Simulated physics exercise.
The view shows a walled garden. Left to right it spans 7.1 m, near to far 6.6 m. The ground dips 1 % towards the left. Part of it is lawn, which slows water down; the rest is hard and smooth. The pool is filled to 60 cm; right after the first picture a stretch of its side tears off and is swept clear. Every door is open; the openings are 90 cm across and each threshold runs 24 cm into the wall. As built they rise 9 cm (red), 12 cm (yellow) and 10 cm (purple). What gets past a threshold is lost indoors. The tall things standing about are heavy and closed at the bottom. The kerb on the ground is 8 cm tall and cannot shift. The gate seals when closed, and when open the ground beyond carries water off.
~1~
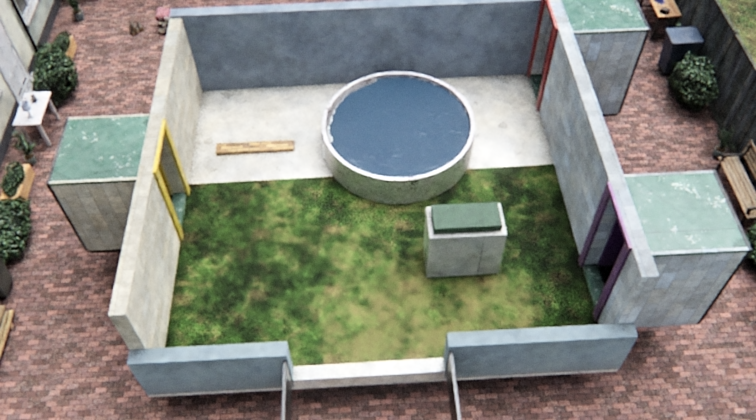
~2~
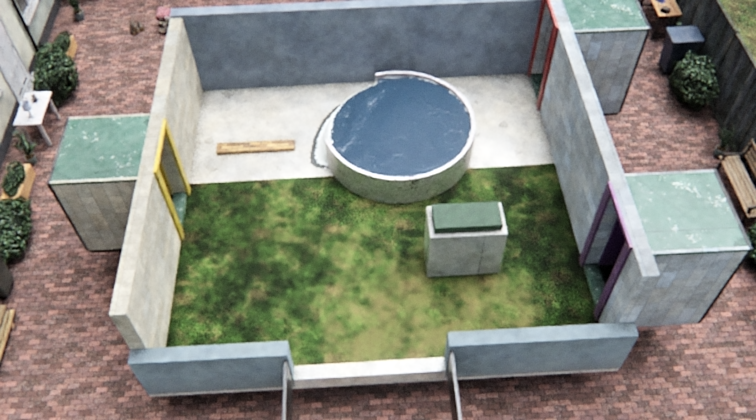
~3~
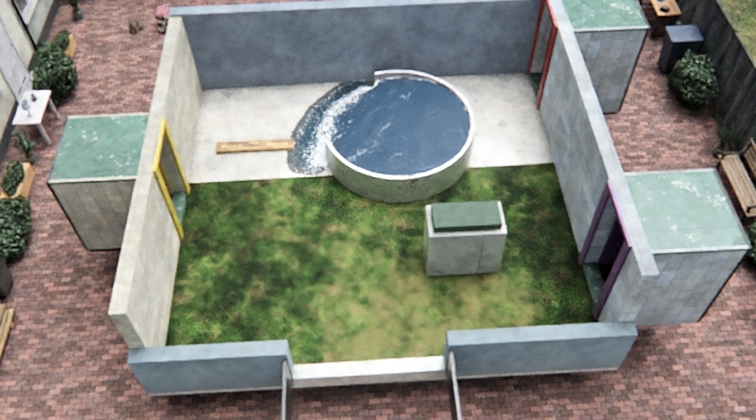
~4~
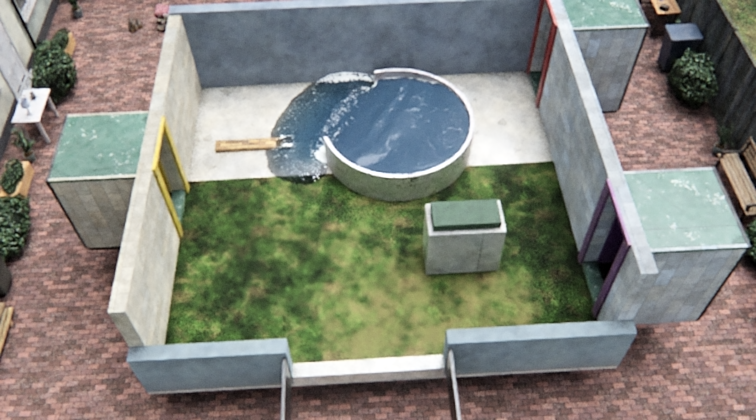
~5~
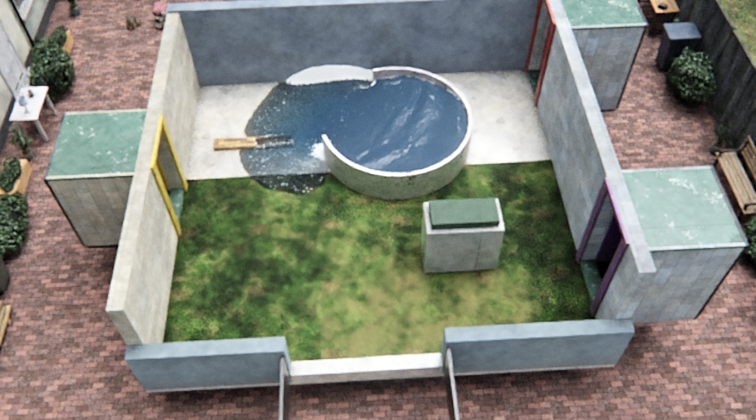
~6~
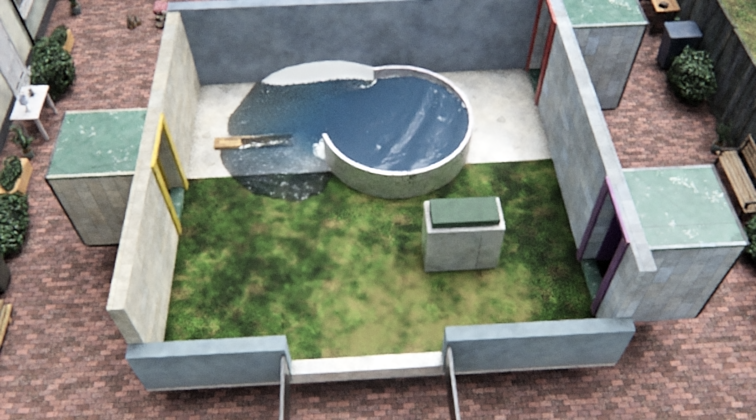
In a walled garden with open doors, part of the round pool's left side broke away, and water poured out across the pale floor, spreading left around a wooden plank.
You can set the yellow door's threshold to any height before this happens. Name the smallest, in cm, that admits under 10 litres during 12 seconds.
Some 14.5 cm above the ground.
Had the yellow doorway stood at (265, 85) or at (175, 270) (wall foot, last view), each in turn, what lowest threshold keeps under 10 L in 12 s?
About 32 and 13.0 cm.
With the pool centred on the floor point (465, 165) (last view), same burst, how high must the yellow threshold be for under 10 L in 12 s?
About 14.5 cm.
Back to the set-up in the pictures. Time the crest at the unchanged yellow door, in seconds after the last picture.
Near 2.4 s.
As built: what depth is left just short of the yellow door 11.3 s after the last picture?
Some 10.5 cm.
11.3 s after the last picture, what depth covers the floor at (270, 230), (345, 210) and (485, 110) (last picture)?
Roughly 9, 7 and 3 cm, in turn.
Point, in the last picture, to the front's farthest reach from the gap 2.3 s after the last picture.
Around (173, 281).
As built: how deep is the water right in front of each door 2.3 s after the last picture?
Depths in cm: Red 0, yellow 19, purple 0.
Then, 0.7 s after the last picture water covers 25 % of the floor, deepest (56 cm) near (200, 94); it has not reached the yellow door.
Then, 2.3 s after the last picture water covers 35 % of the floor, deepest (45 cm) near (207, 100); 19 cm at the yellow door, 3 litres in over its 12 cm threshold.
Then, 11.3 s after the last picture water covers 100 % of the floor, deepest (12 cm) near (193, 144); 10 cm at the yellow door, 28 litres in over its 12 cm threshold.
At the yellow door as built, the water peaked near 19 cm, 2.3 s after the last picture.
Run again over the same 12 s with other heights there, 28 litres in over 12 cm, 5 litres over 16 cm. The limit of 10 litres is kept from about 14.5 cm up.
